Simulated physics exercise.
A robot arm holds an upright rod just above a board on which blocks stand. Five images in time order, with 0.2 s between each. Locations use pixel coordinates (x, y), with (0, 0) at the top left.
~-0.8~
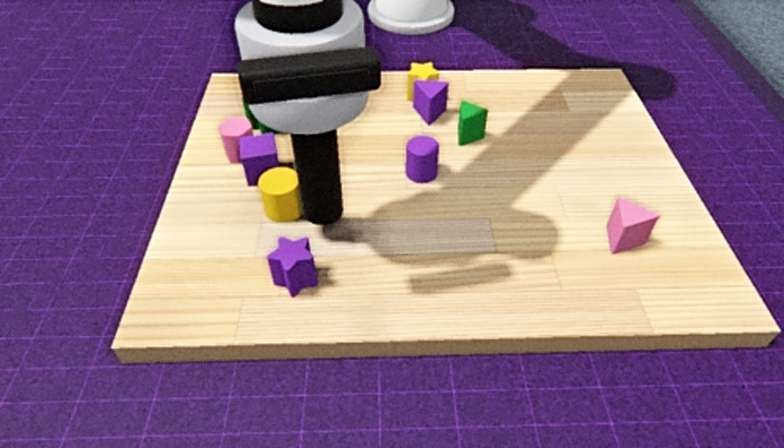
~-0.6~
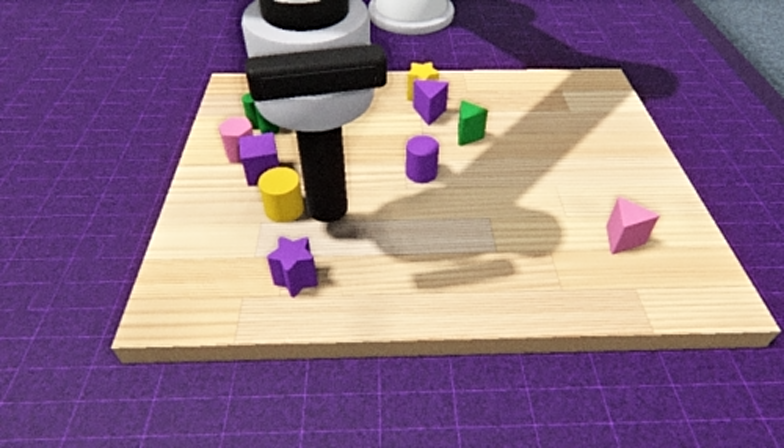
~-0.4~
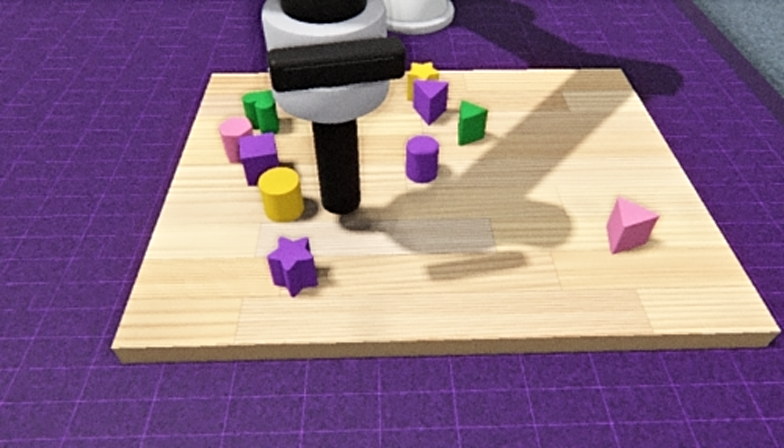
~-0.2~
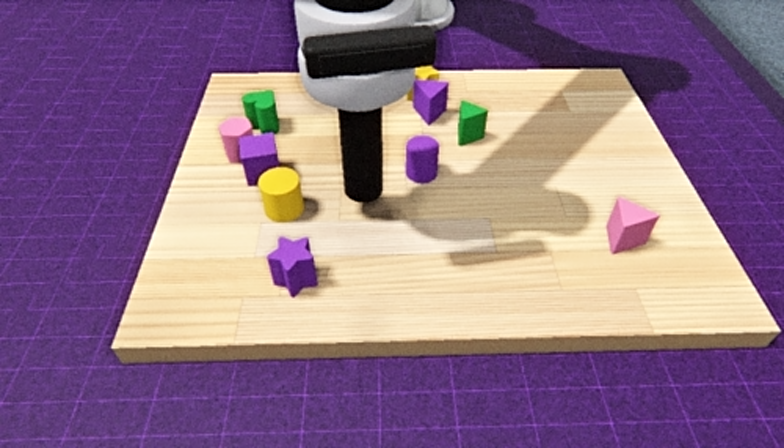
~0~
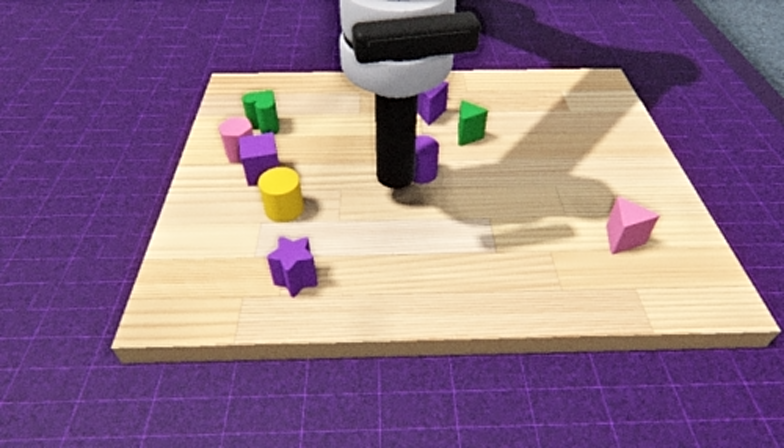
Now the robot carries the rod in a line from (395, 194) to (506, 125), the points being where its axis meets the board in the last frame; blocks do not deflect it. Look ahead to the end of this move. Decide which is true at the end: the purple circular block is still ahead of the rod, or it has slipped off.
Most likely the purple circular block slides off.
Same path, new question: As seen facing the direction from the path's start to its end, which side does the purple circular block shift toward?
Measured against the direction from start to end, the purple circular block shifts toward the left-hand side.
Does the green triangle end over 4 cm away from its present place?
Short answer: Yes.
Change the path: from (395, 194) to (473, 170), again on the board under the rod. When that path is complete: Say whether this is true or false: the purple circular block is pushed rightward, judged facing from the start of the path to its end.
False - the claim does not hold.
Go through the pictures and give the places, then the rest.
Tip of the rod at (323, 211), middles of tops, purple circular block at (423, 145), purple triangle at (431, 86), green triangle at (471, 109), in the first picture.
Rod at (328, 209), nothing pushed, in the second picture.
Rod at (341, 201), nothing pushed, in the third picture.
Rod at (364, 190), nothing pushed, in the fourth picture.
Rod at (395, 177), purple circular block at (423, 145), purple triangle partly hidden, green triangle at (471, 109), in the fifth picture.
What follows on the original path. One third of the way, rod at (437, 151); purple circular block at (452, 122); green triangle at (473, 108).
Two thirds of the way, rod at (474, 128); purple circular block at (469, 99); green triangle at (493, 96), turned 15° anticlockwise.
At the end, rod at (509, 108); purple circular block at (472, 92); purple triangle unmoved; green triangle at (503, 82), turned 85° anticlockwise.
